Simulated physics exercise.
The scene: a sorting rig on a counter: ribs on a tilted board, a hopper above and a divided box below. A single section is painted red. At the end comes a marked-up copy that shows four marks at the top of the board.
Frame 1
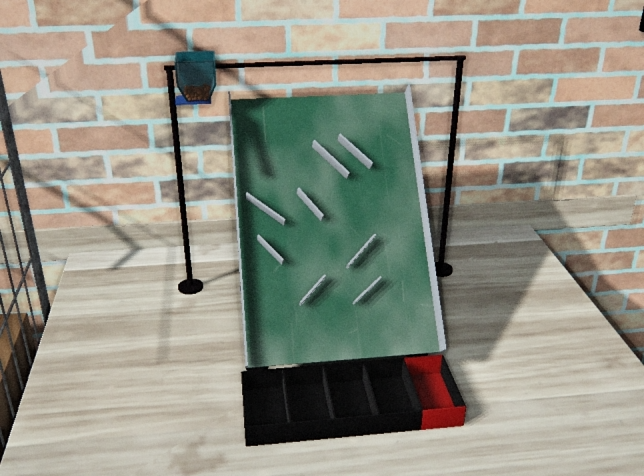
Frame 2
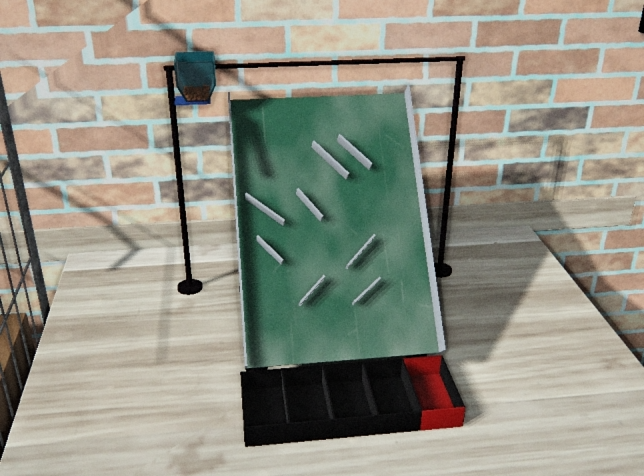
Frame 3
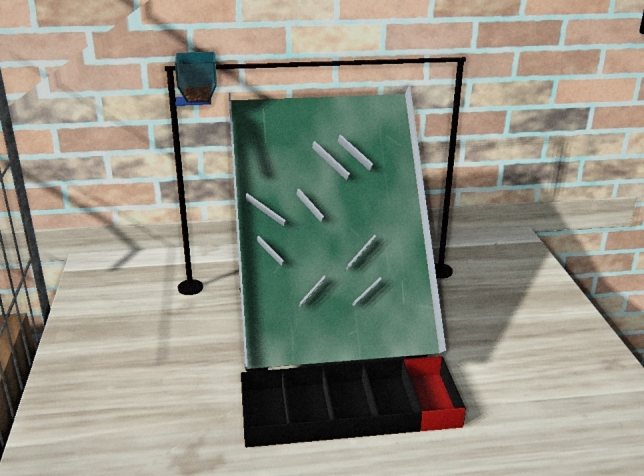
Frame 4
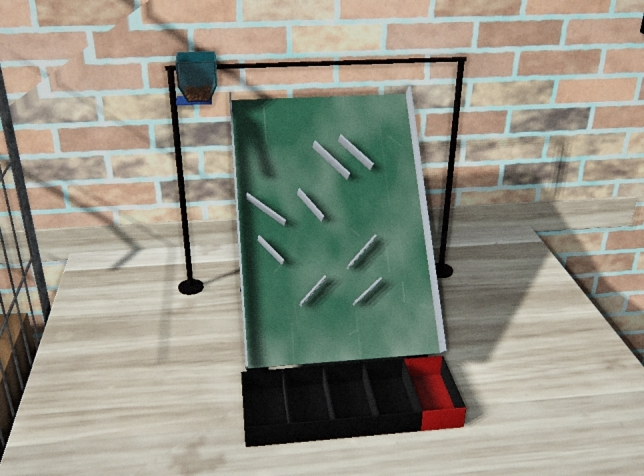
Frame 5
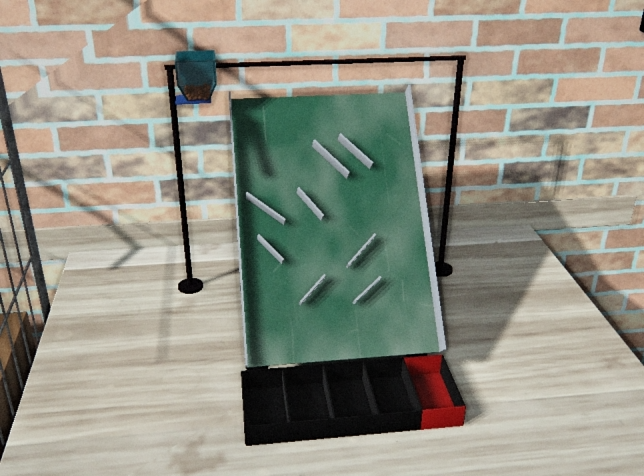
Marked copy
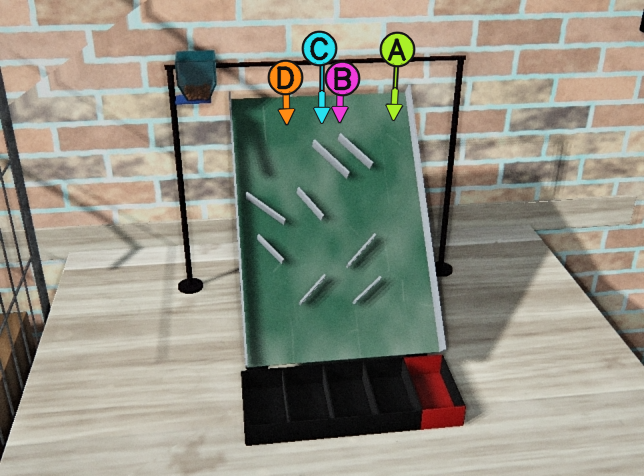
Nothing visibly moves as a small dark hopper sits at the upper left of a black frame, above a tilted green board with slanted ribs and a divided black box whose rightmost section is red, before a brick wall.
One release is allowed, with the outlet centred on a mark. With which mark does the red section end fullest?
Take B.
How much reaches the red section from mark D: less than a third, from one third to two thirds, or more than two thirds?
Less than a third.
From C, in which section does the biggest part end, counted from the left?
It is the fifth one.
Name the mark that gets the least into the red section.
Mark D.
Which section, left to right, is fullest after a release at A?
The fifth.
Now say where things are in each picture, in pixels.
The first picture shows hopper at (198, 91), cereal balls, door shut.
The second picture shows ribs (313, 141) to (349, 174), (339, 135) to (372, 164), (246, 193) to (284, 221).
The third picture shows ribs (298, 189) to (323, 217), (258, 236) to (283, 261), (349, 266) to (375, 235).
The fourth picture shows ribs (301, 303) to (325, 276), (356, 302) to (381, 278).
The fifth picture shows red section at (443, 417), number 5 of 5 from the left.
On the marked copy, mark A meets the board at (393, 114); mark B meets the board at (339, 116); mark C meets the board at (321, 117); mark D meets the board at (286, 118).
For mark A, about two thirds in the red section, a small part in other sections, about a quarter outside the box.
For mark B, most in the red section, a small part in other sections, a small part outside the box.
For mark C, about two thirds in the red section, about a quarter in other sections, a small part outside the box.
For mark D, a stray few in the red section, nearly all in other sections, a small part outside the box.
